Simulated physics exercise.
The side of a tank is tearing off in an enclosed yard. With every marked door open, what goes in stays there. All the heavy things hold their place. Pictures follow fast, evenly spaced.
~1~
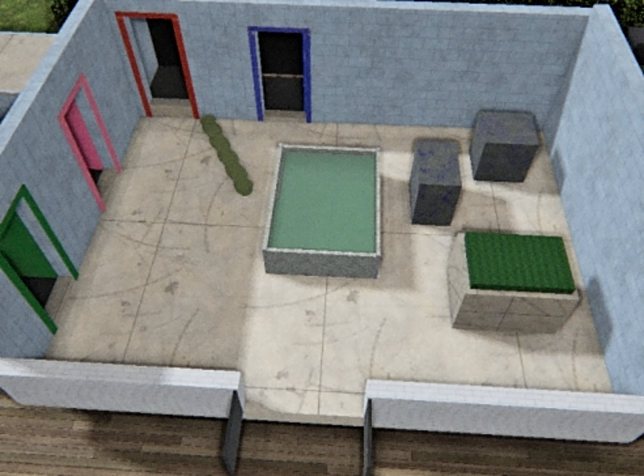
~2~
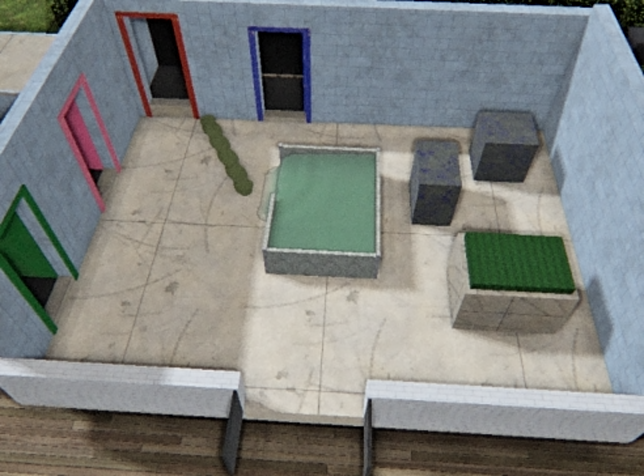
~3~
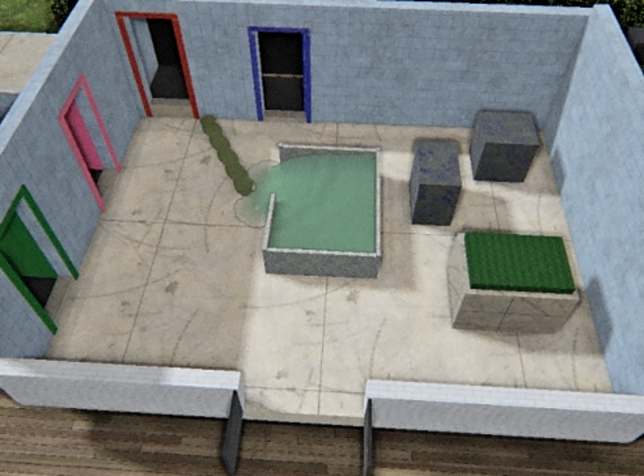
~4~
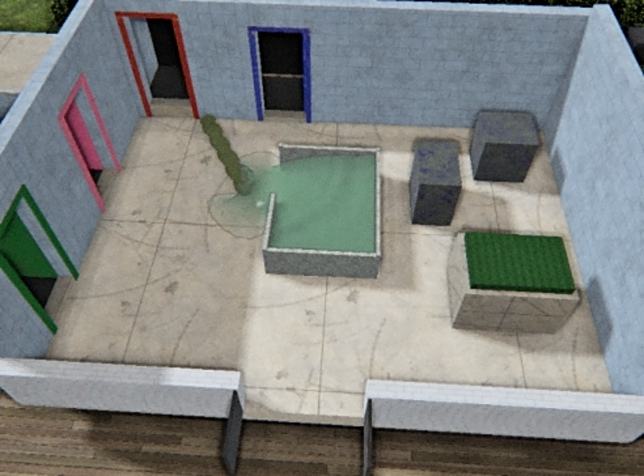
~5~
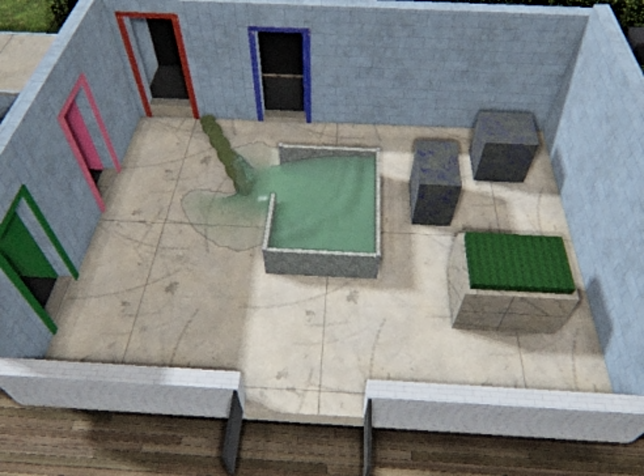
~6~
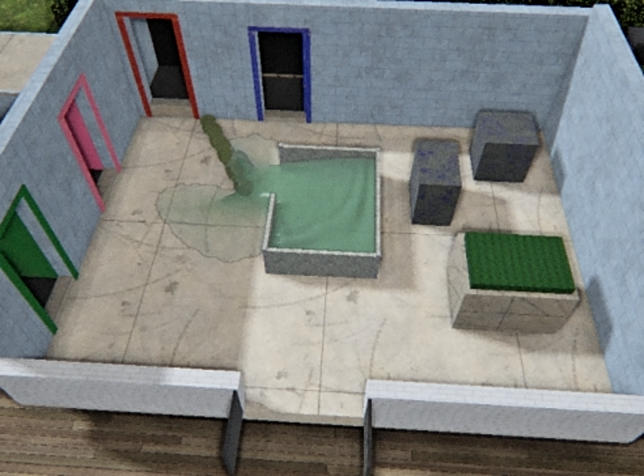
A walled yard with pale stone flooring is seen from high above its open front. A grey-rimmed tank of green water stands in the middle, with a leafy strip behind it to the left, red, blue, pink and green doorways beyond, and grey blocks and a green-topped block at right. The tank's left side gives way, and water pours out leftward, spreading past the strip's near end across the floor.
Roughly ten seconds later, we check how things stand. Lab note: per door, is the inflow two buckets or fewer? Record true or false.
Pink door true; red door true; green door true; blue door false.
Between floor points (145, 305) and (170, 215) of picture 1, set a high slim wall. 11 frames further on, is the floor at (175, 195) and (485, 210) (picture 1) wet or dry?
Taking the points in order, the first is inundated and the second is high and dry.
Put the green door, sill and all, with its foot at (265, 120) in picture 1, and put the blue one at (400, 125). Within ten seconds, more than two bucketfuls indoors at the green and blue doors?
The green door gets past the limit, and the blue door comes up short as well.
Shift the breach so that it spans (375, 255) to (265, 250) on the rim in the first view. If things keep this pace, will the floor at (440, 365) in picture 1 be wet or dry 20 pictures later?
Answer: Wet.
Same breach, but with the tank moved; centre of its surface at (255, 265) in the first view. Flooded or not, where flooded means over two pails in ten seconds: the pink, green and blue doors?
Note: Pink ends up above; green ends up above; blue ends up beneath.
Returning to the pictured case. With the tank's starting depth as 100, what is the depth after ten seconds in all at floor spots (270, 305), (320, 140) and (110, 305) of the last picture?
I'd say close to 6, 8 and 14 percent.
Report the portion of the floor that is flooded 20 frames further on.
Roughly 45 per cent.
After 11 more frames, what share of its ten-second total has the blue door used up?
Around 10 percent.
A moment on, water covers 20 % of the floor; the pink door wet at the sill, nothing in, the red door not reached, the green door not reached, the blue door wet at the sill, nothing in.
Next, water covers 35 % of the floor; the pink door wet at the sill, nothing in, the red door wet at the sill, nothing in, the green door wet at the sill, nothing in, the blue door under two buckets in.
Then, water covers 45 % of the floor; the pink door under two buckets in, the red door wet at the sill, nothing in, the green door wet at the sill, nothing in, the blue door over two buckets in.
Later, water covers 65 % of the floor; the pink door under two buckets in, the red door wet at the sill, nothing in, the green door wet at the sill, nothing in, the blue door far over two buckets in.
In the end, water covers 90 % of the floor; the pink door under two buckets in, the red door wet at the sill, nothing in, the green door wet at the sill, nothing in, the blue door far over two buckets in.
